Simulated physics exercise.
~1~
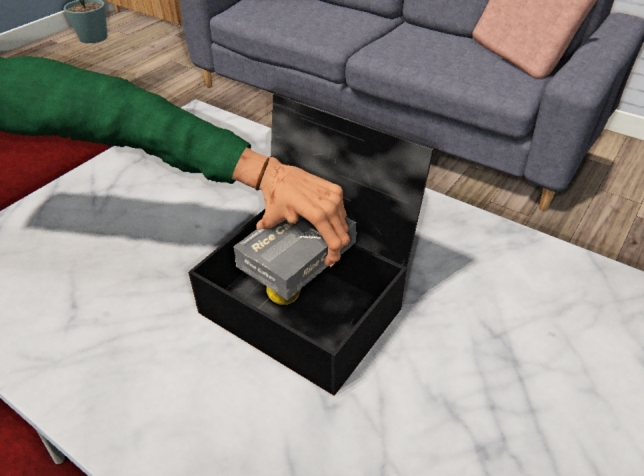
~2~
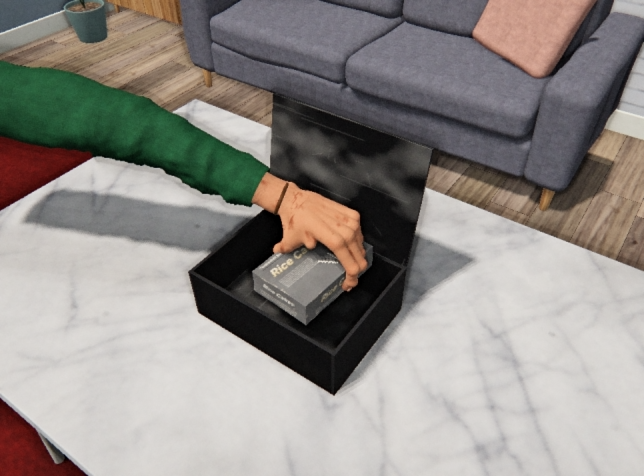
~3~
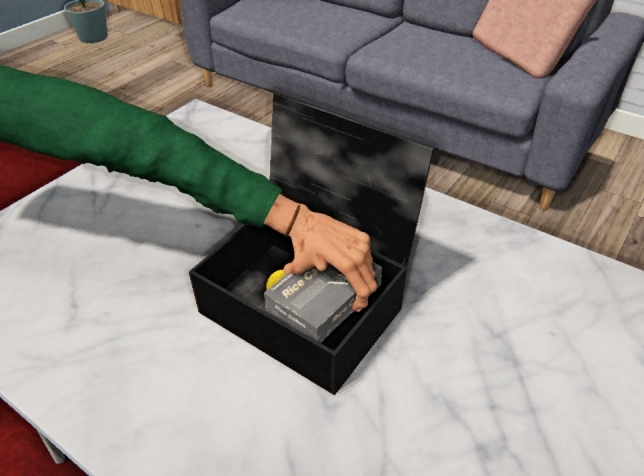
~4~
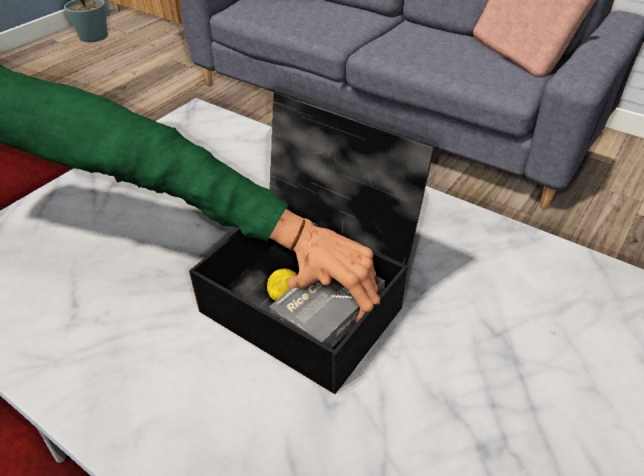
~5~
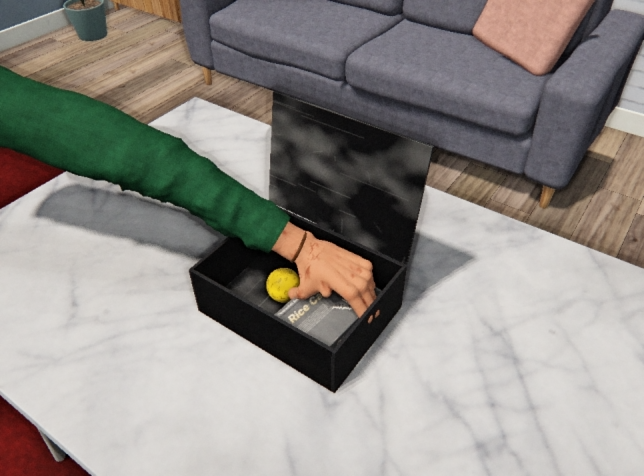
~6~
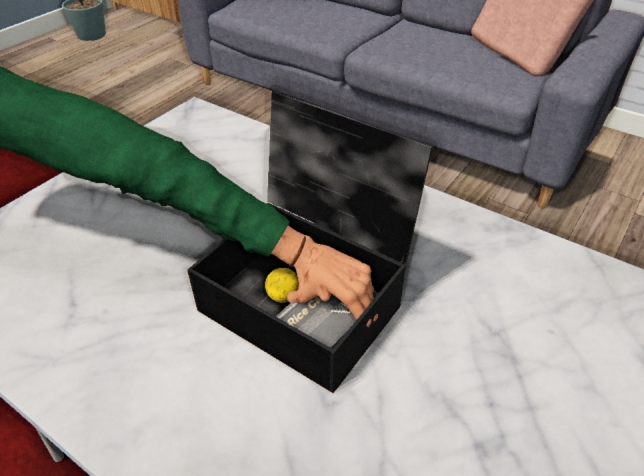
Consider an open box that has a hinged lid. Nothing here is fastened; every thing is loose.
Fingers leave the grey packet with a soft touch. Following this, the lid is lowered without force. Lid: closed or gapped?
The lid seals the box.
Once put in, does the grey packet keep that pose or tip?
Looking at the last picture, the grey packet is left as set.
Then, 1.20 s past the last view, lid 81° above the rim.
Then, 1.70 s past the last view, lid 51° above the rim.
Then, 2.20 s past the last view, lid 12° above the rim.
Finally, lid shut; both still in place. Final places as the last picture's camera would see them, grey packet near (328, 316).
